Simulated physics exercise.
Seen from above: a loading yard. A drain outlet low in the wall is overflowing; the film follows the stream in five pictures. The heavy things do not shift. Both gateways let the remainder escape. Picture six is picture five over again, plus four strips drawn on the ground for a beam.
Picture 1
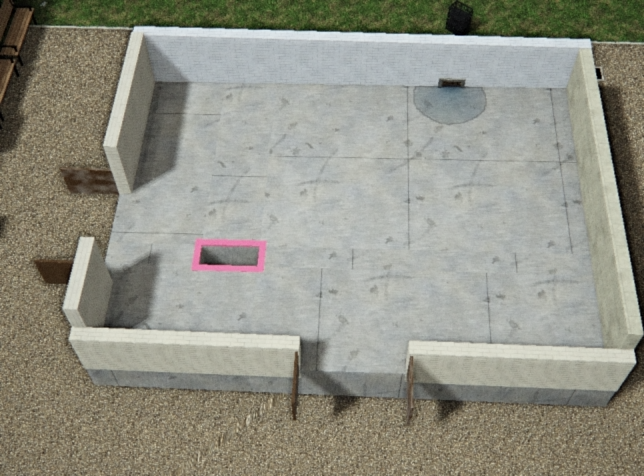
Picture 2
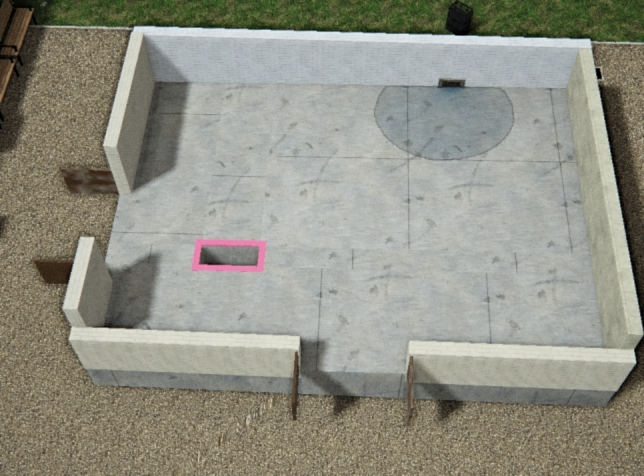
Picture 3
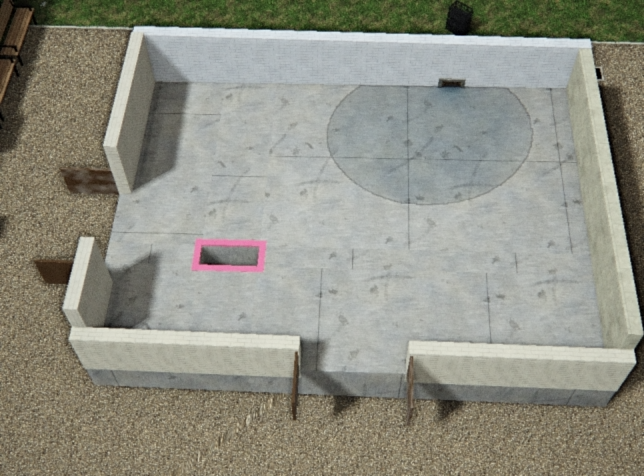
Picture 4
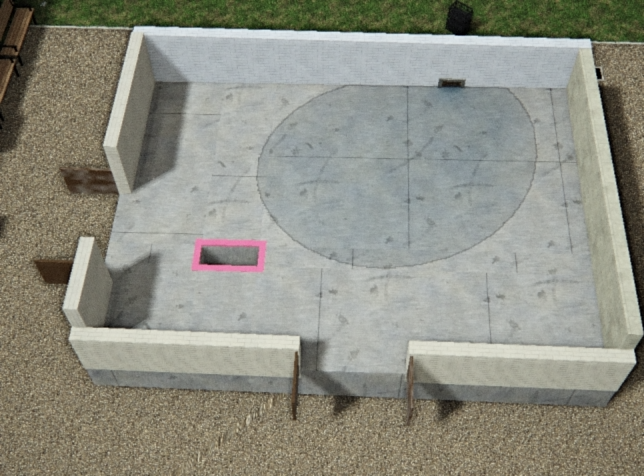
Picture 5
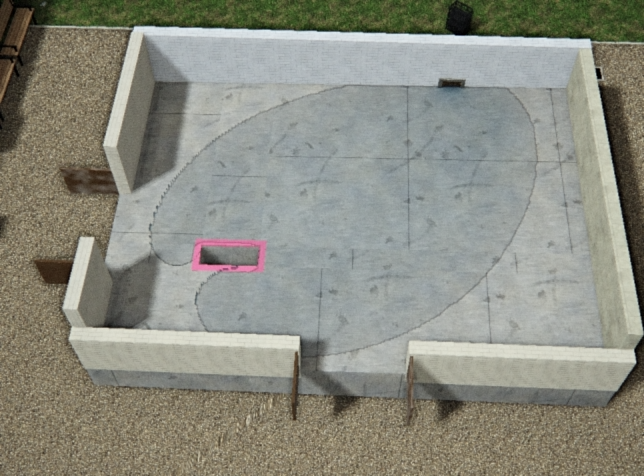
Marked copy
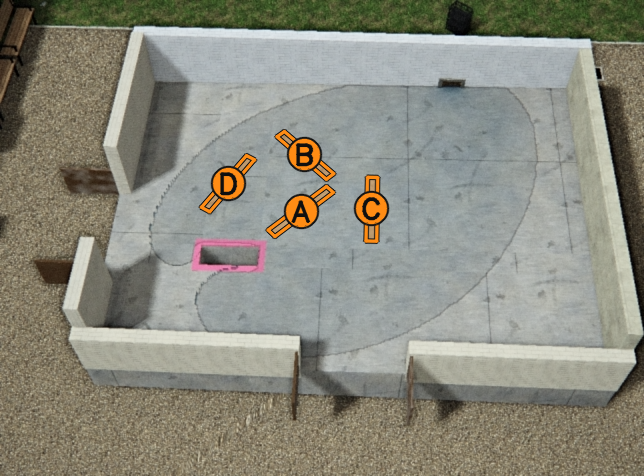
Water spreads from the back wall across the walled yard and enters the pink-edged pit.
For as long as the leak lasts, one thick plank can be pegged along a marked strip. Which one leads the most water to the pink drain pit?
Choose D.
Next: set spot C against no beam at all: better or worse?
It is worse.
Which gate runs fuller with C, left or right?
More leaves on the left.
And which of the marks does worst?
That would be C.
On the marked copy, A from (271, 233) to (329, 189); B from (280, 134) to (330, 176); C from (371, 241) to (372, 177); D from (205, 209) to (250, 157).
If A is chosen, about 24 % of the stream runs into the pink drain pit, about 76 % out by the gates.
If B is chosen, about 24 % of the stream runs into the pink drain pit, about 76 % out by the gates.
If C is chosen, about 16 % of the stream runs into the pink drain pit, about 83 % out by the gates.
If D is chosen, about 33 % of the stream runs into the pink drain pit, about 66 % out by the gates.
